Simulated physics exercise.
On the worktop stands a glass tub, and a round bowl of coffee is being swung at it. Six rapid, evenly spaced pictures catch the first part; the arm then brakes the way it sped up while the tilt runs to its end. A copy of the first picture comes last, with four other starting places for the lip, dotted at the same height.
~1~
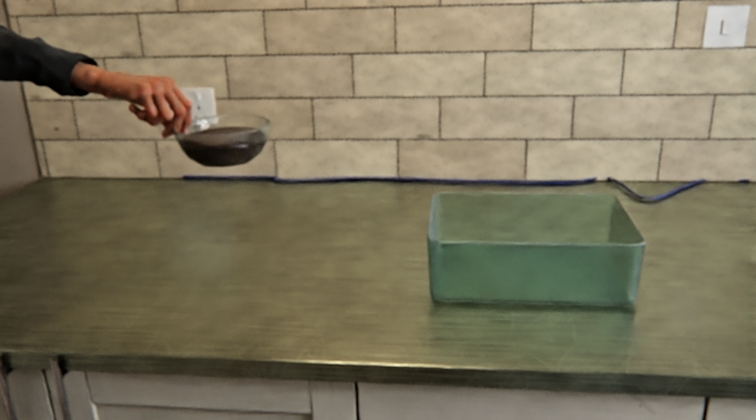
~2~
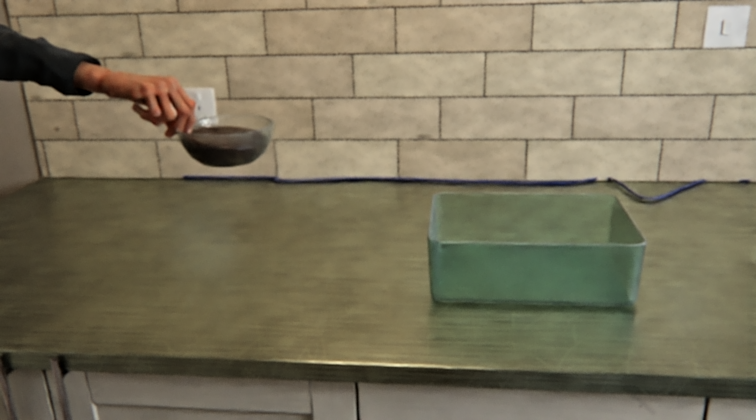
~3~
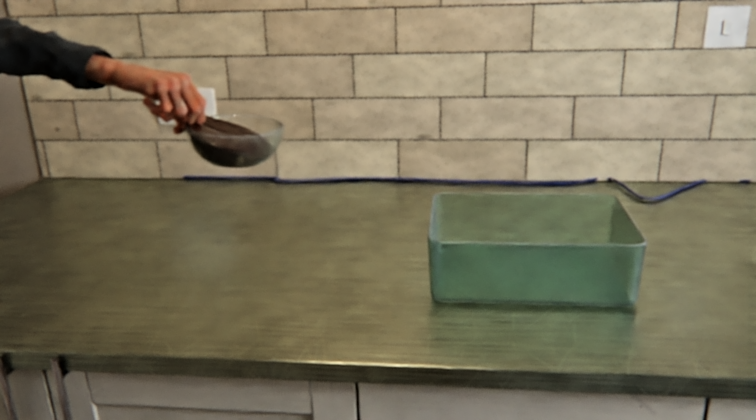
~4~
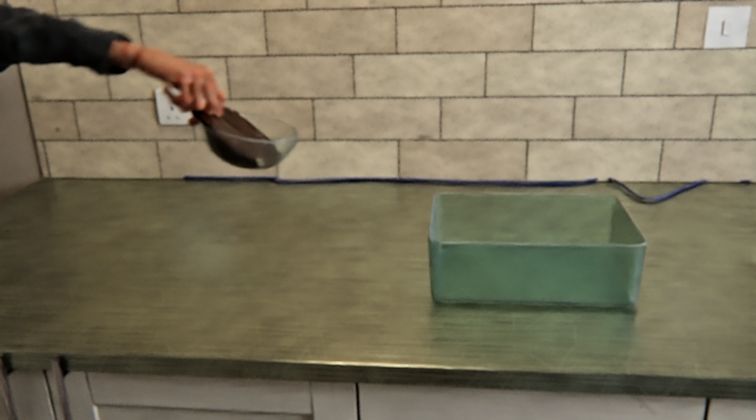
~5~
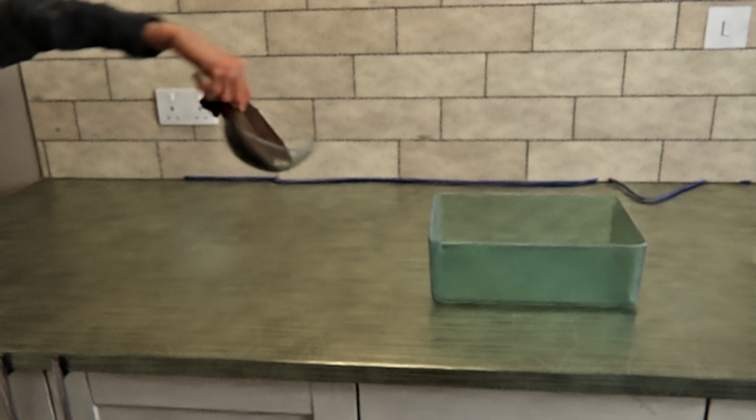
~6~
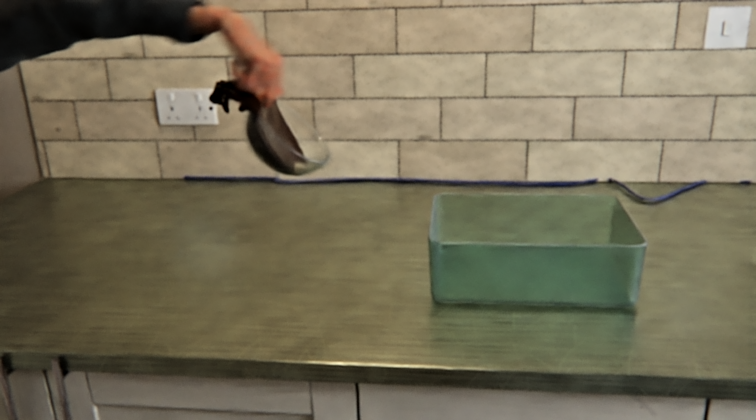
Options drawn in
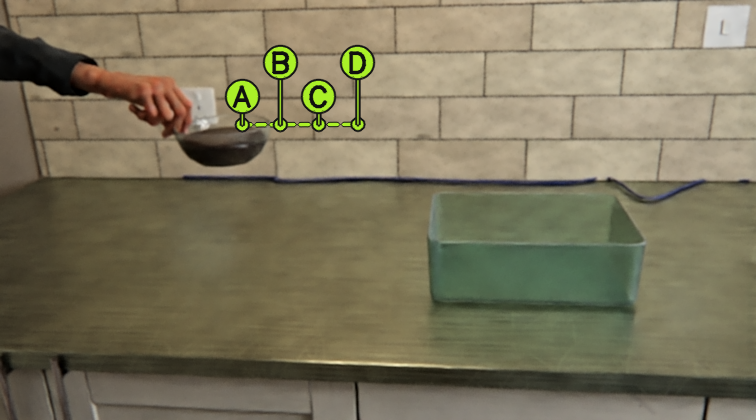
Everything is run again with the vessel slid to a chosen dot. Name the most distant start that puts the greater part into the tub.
The limit is C.
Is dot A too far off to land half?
Yes, it does.
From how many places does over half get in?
Two.
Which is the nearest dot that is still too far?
B.
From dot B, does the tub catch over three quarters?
No.
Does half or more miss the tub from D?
No, not at all.
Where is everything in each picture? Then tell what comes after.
Upright, lip at (267, 124); tub from (430, 298) to (636, 303); nothing has left yet.
Upright, lip at (270, 125); nothing has left yet.
Tipped about 4°, lip at (280, 128); coffee is over the rim, down to (198, 122).
Tipped about 13°, lip at (295, 136); coffee is over the rim, down to (223, 119).
Tipped about 26°, lip at (313, 146); coffee is over the rim, down to (244, 114).
Tipped about 42°, lip at (328, 159); coffee is over the rim, down to (268, 109).
On the marked copy, A at (242, 124); B at (280, 124); C at (318, 124); D at (357, 124).
With A, about 9 % lands in the tub, 88 % falls short and 3 % goes beside or beyond.
With B, about 25 % lands in the tub, 71 % falls short and 4 % goes beside or beyond.
With C, about 72 % lands in the tub, 20 % falls short and 8 % goes beside or beyond.
With D, about 75 % lands in the tub, 14 % falls short and 11 % goes beside or beyond.
